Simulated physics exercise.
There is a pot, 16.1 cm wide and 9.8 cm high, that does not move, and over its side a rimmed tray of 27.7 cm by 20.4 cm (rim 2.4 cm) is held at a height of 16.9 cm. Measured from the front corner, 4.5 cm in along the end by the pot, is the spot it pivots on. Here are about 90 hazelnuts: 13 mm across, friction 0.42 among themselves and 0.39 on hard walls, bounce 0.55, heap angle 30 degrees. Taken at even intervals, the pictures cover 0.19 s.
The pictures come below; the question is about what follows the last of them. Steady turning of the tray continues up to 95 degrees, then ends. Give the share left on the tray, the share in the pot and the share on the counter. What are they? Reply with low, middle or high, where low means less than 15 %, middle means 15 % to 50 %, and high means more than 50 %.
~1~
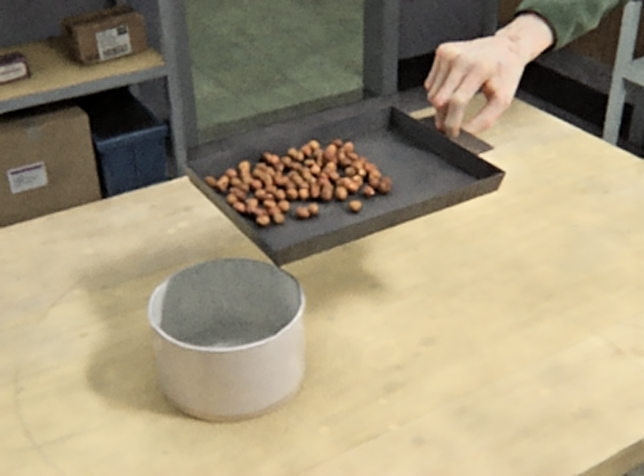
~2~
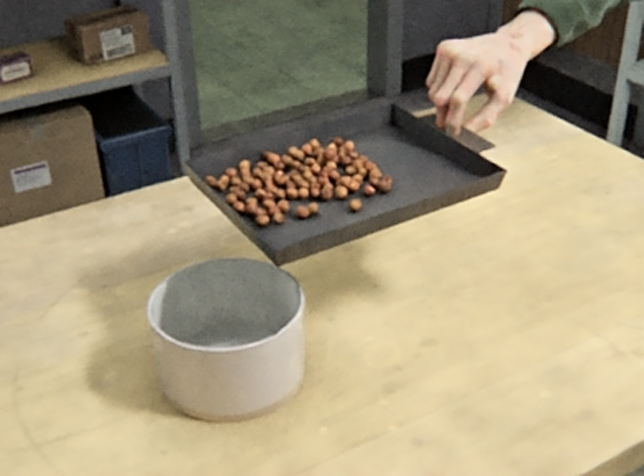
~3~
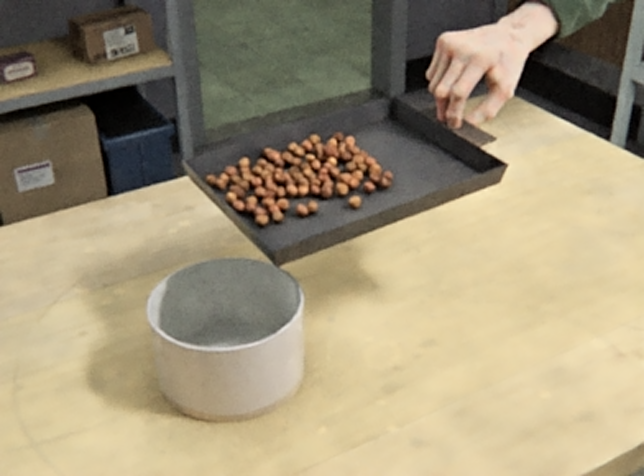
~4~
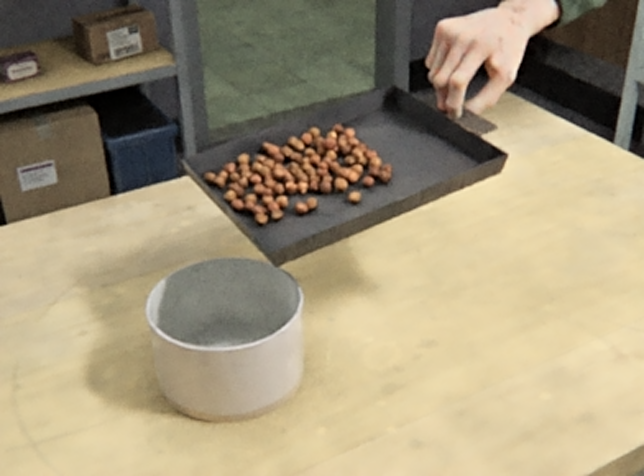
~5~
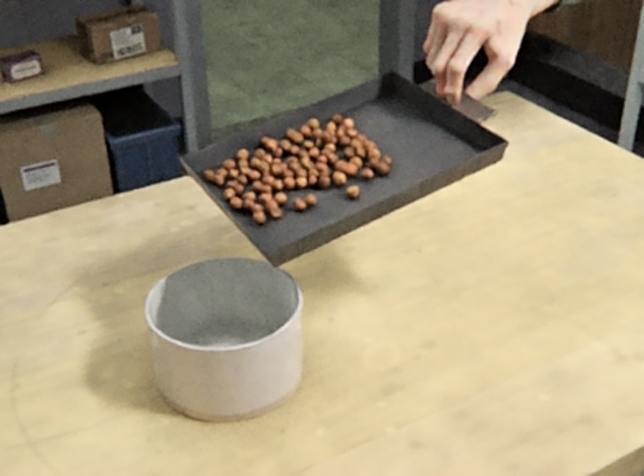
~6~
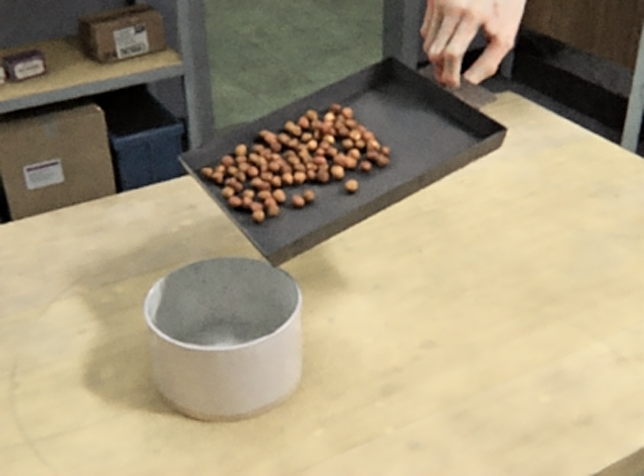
My answer: Tray - low; pot - high; counter - middle.
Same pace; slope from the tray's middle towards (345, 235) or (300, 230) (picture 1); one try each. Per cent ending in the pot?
Near 30 and 55 percent, in that order.
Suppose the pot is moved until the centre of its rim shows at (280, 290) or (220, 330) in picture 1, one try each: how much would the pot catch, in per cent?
About 15 percent the first time and about 80 percent the second.
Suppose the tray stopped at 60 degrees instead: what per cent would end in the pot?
I'd put it at close to 0 per cent.
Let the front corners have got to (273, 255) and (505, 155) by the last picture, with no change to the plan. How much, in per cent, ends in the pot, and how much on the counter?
Split: Pot = 30, counter = 70.
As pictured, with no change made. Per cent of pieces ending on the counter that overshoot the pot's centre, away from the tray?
90 %.
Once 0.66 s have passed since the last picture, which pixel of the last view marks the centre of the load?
Approximately (223, 193) in the last view.
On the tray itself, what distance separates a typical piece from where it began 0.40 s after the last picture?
It has moved some 6 cm from its start.
Then, 0.40 s after the last picture, tilt 53 degrees; the tray holds 100 %, the pot 0 %.
Then, 0.66 s after the last picture, tilt 79 degrees; the tray holds 95 %, the pot 0 %.
Then, 1.03 s after the last picture, tilt 95 degrees; the tray holds 10 %, the pot 60 %.
In the end, tray 0 %, pot 75 %, counter 25 %.
